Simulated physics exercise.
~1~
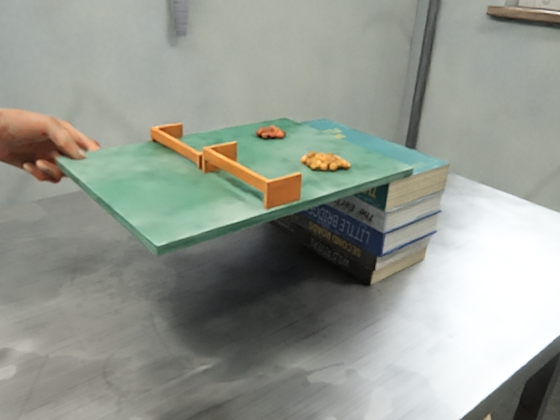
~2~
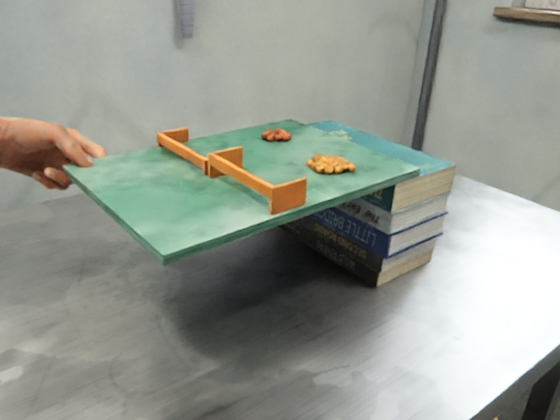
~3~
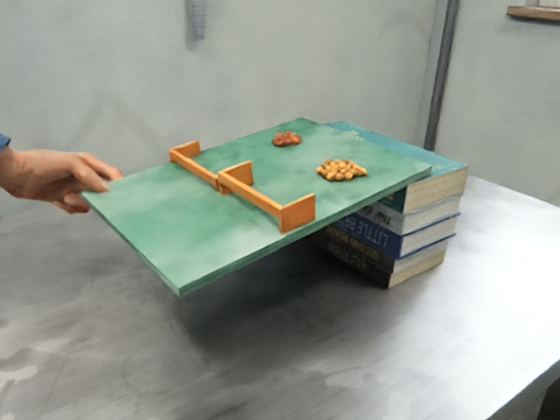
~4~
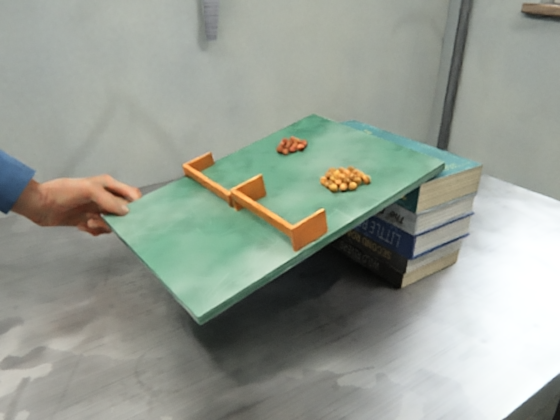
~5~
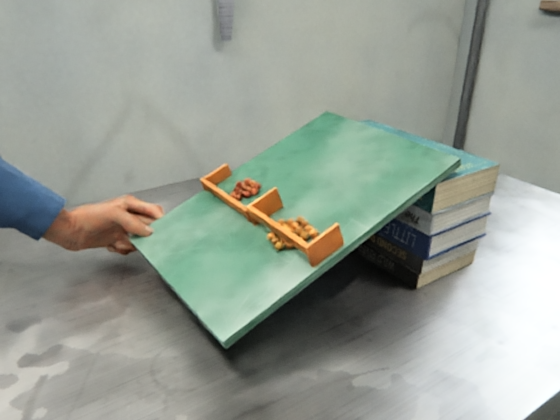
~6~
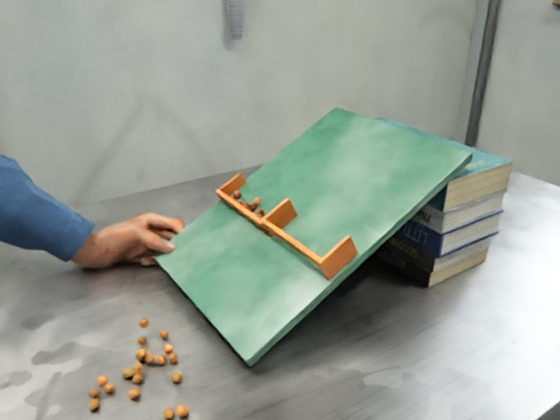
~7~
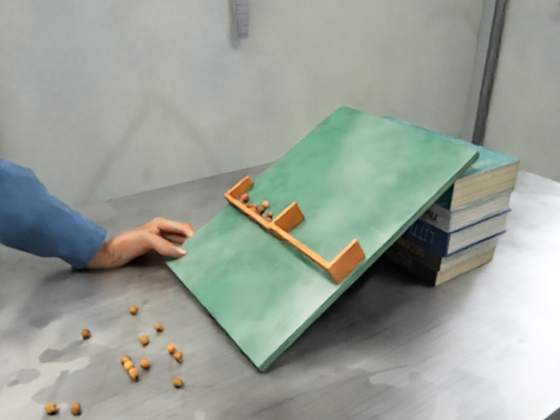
A hand lowers a green board, and one heap slips under its bar while another stays.
